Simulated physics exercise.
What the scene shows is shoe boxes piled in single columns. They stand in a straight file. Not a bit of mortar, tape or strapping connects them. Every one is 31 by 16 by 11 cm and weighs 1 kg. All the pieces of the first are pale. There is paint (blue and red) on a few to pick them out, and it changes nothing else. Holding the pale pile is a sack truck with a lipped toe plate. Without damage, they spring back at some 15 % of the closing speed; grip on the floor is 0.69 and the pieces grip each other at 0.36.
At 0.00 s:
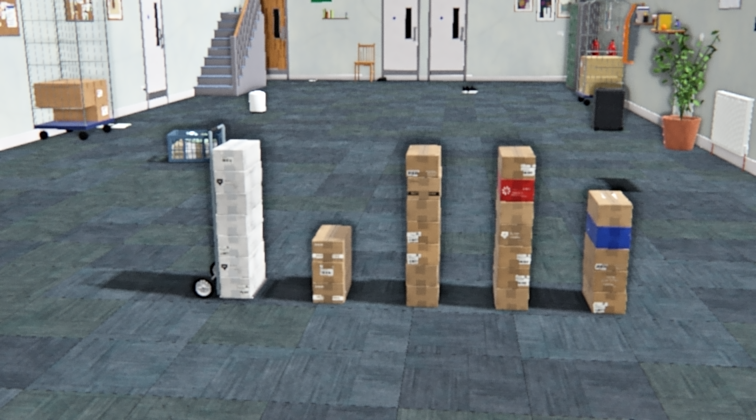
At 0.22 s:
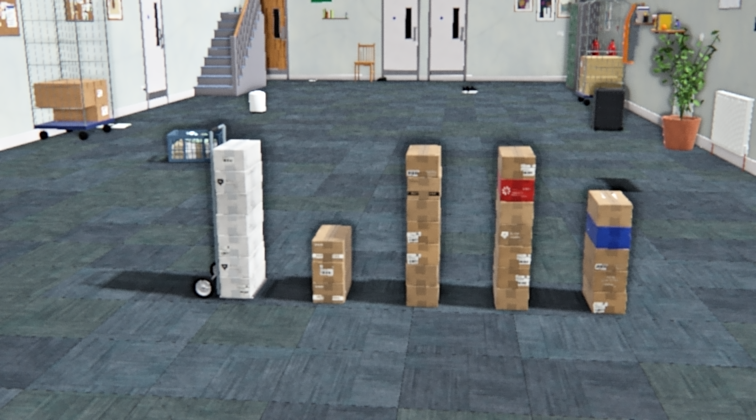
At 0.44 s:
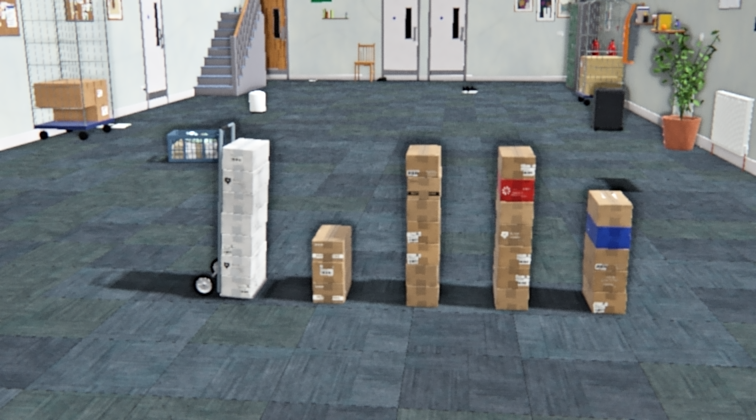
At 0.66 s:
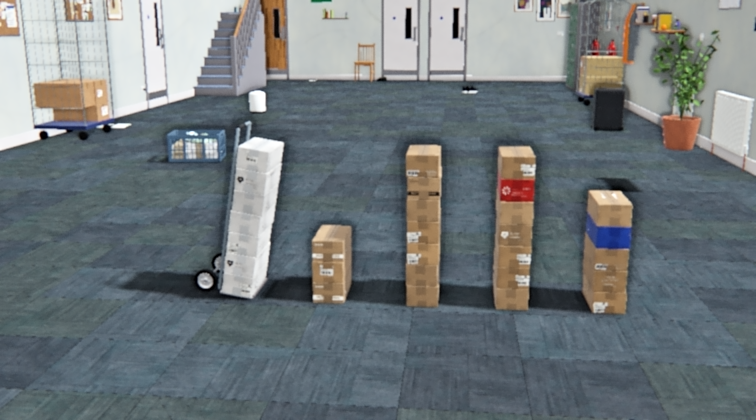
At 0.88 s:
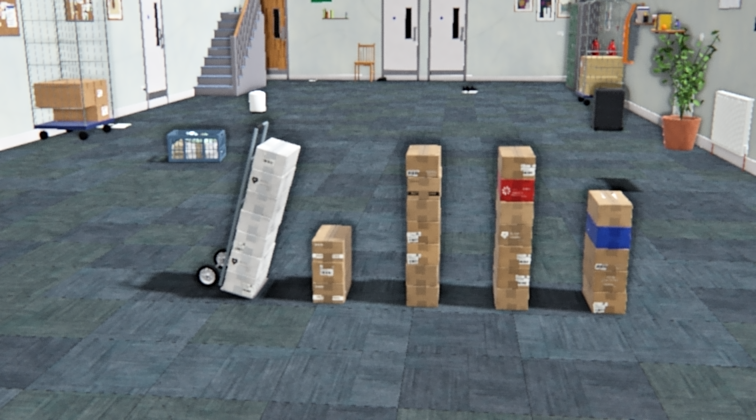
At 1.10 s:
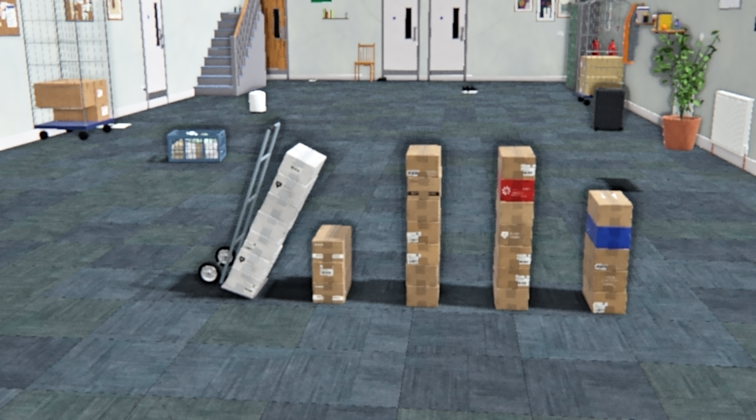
We see five separate stacks of boxes in a row on a carpeted floor; the white stack at left, with a hand truck behind it, tilts steadily rightward toward a short brown stack while the others stay still.
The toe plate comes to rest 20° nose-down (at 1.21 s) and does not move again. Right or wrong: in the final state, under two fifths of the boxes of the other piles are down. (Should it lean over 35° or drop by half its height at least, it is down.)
Right.
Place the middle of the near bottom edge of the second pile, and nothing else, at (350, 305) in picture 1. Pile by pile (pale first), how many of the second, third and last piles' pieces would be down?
Second 0, third 0, last 0 down.
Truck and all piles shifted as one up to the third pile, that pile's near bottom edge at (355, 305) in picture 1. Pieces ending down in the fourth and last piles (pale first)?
Pile by pile, fourth 0 and last 0.
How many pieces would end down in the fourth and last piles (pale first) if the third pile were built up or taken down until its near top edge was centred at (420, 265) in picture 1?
Fourth 0, last 0.
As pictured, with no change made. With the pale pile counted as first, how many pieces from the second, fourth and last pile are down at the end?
For the second pile 1, for the fourth pile 0, for the last pile 0.
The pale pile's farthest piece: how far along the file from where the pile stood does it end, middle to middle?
Distance along: Near 85 cm.
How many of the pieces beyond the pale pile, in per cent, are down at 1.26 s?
It's 0 percent at that point.
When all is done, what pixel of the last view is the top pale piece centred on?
Close to (394, 278).
After 1.26 s, 7 of the pale pile down; none of the 22 other boxes down.
After 1.50 s, 7 of the pale pile down; none of the 22 other boxes down, 5 disturbed.
In the end (2.3 s), 7 of the pale pile down; 1 of the 22 other boxes down; red box unmoved; blue box unmoved. That is 5 per cent. From the last view, middles, red box near (515, 184), blue box near (608, 230).
